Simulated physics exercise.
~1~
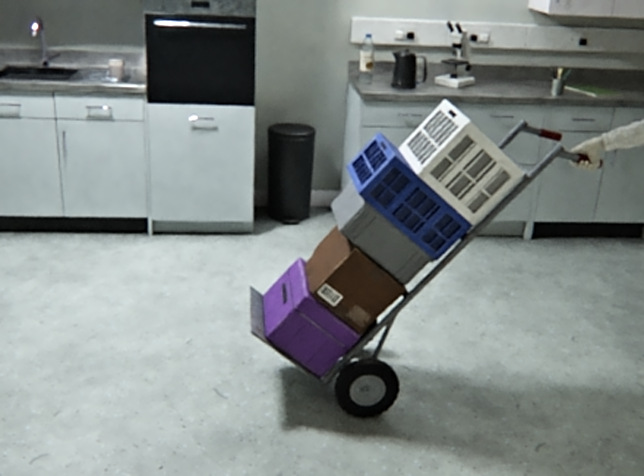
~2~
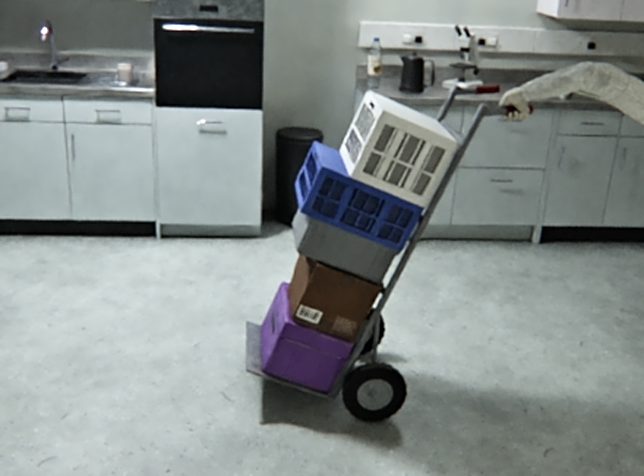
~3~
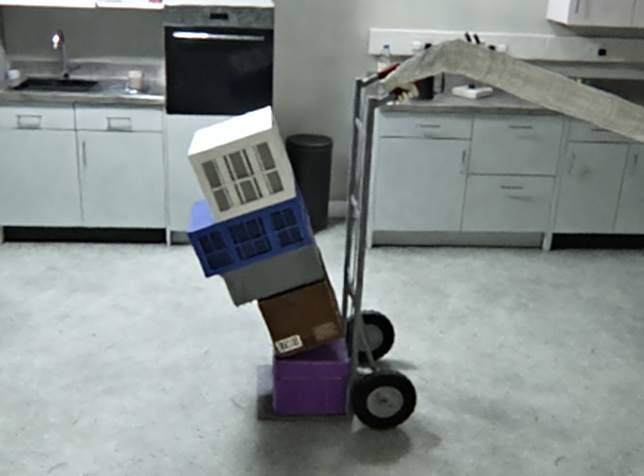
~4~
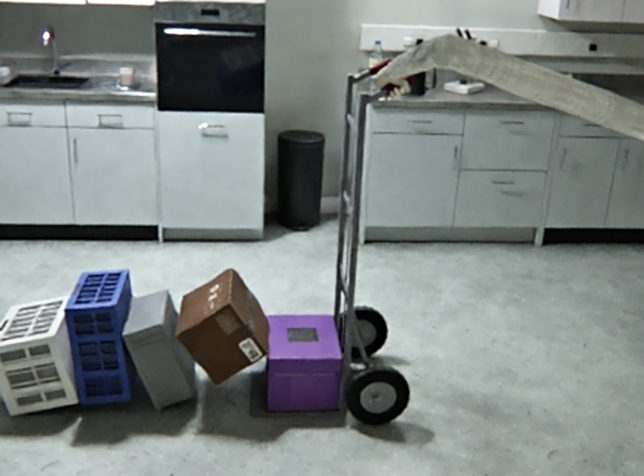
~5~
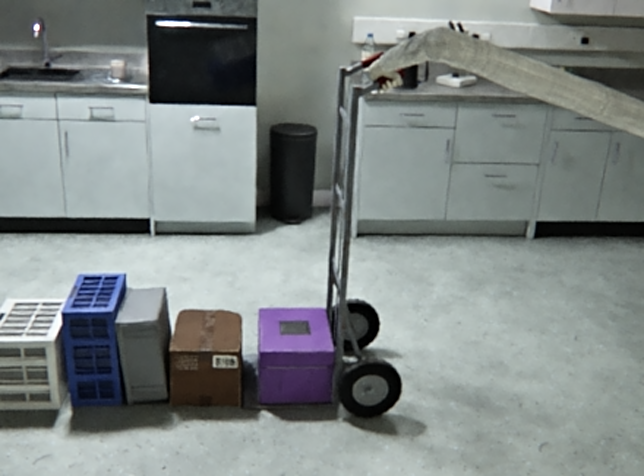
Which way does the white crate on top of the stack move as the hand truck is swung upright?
The white crate moves to the left, toppling off the stack and ending on the floor at the far left.
